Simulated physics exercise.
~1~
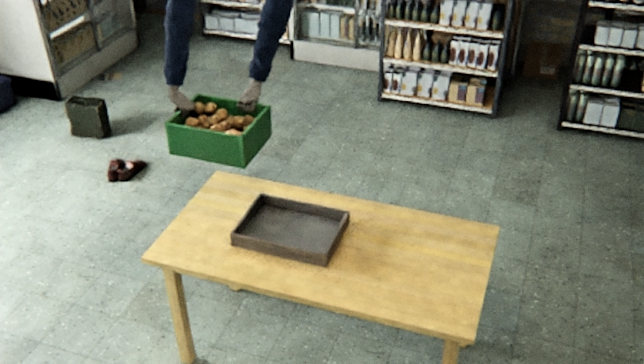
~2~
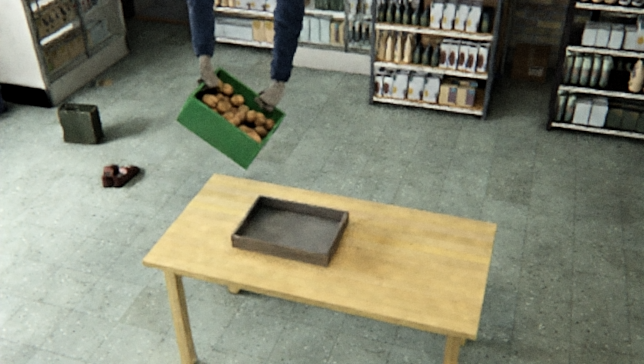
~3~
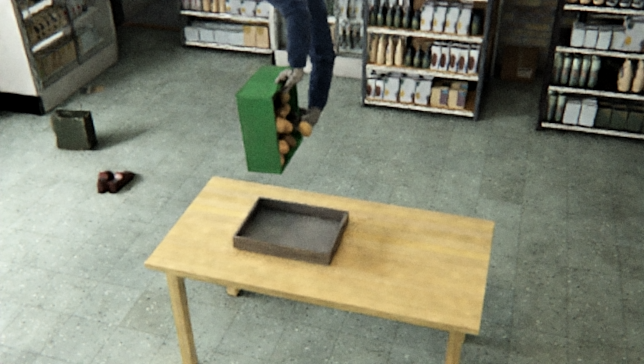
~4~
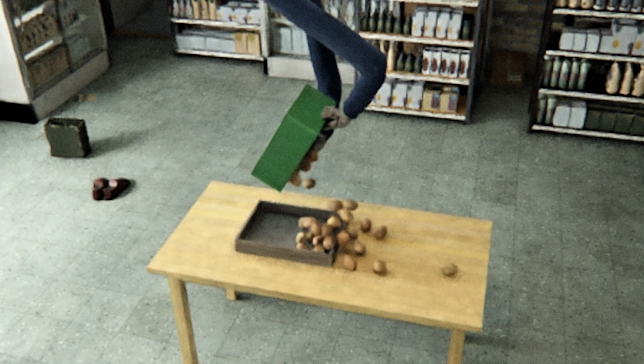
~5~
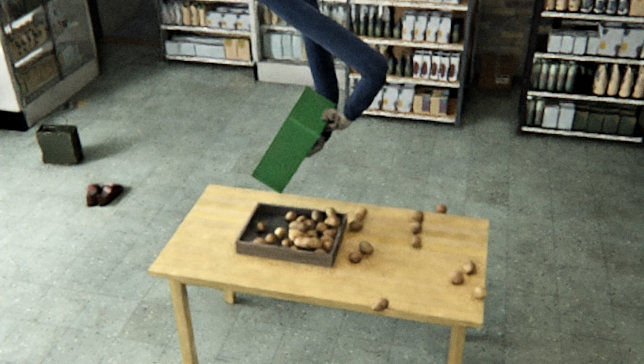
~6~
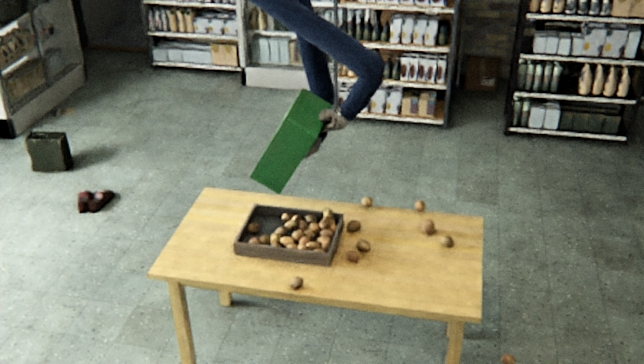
A green box full of brown potatoes is held by two gloved hands above a wooden table in a shop with grey floor tiles and stocked shelves behind, seen from above. A shallow grey box sits on the table, with a dark container and a small brown object on the floor to the left. The person in dark blue sleeves moves the green box right and tips it steeply over the table. Potatoes tumble out, some into the grey box and others rolling across the tabletop. Finally, the tipped box stays raised, most potatoes lie in the grey box, and several rest scattered outside it.
